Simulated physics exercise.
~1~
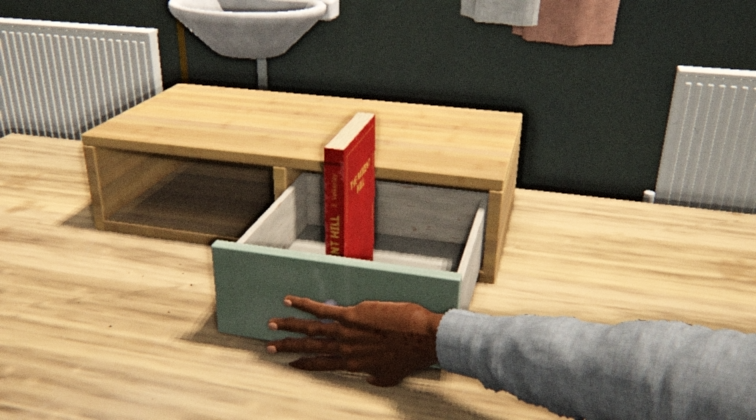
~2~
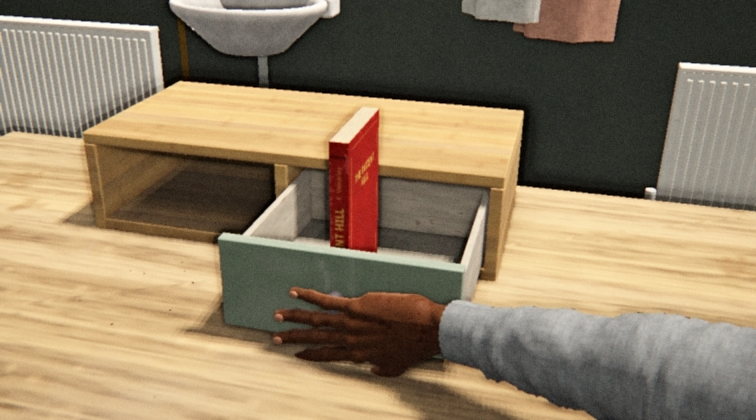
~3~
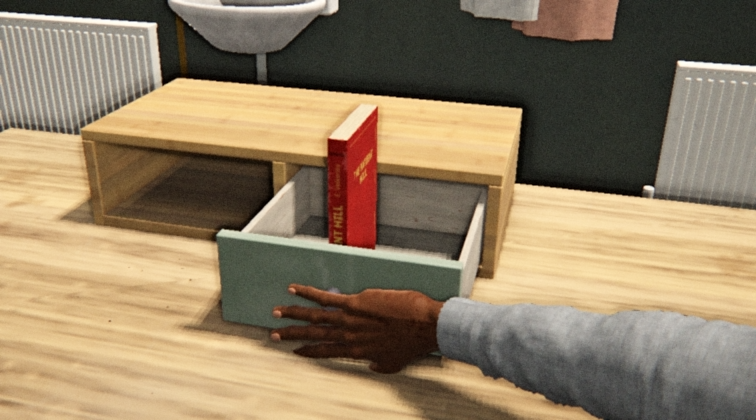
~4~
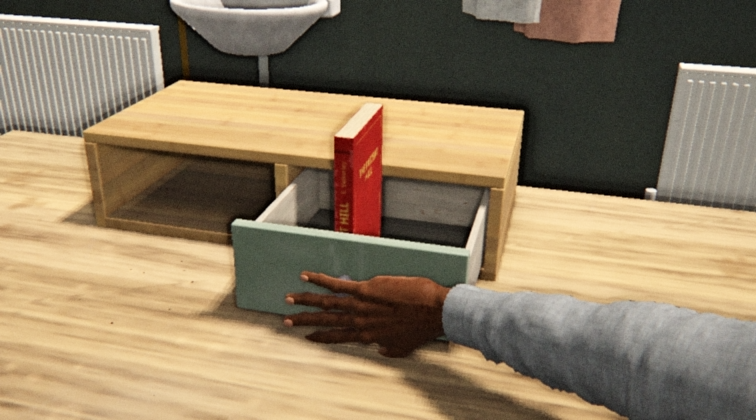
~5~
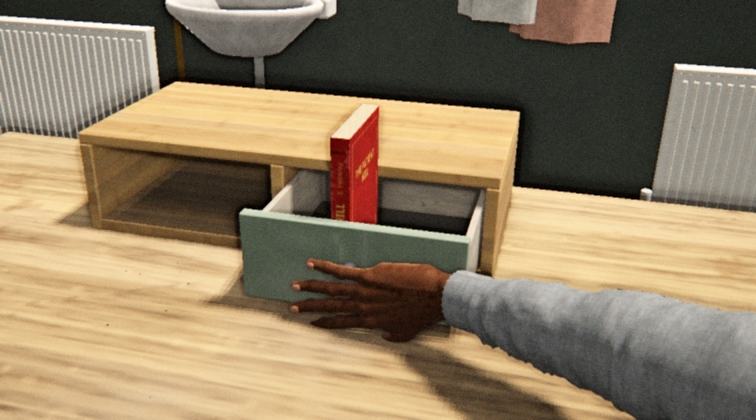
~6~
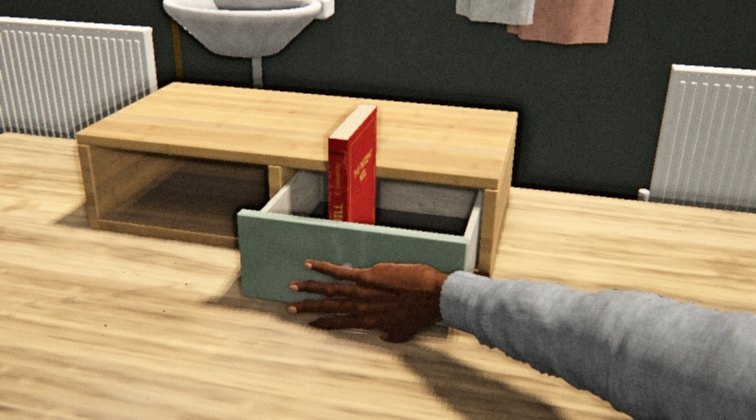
A green-fronted drawer holding an upright red book slides partway in under a hand, remaining open.
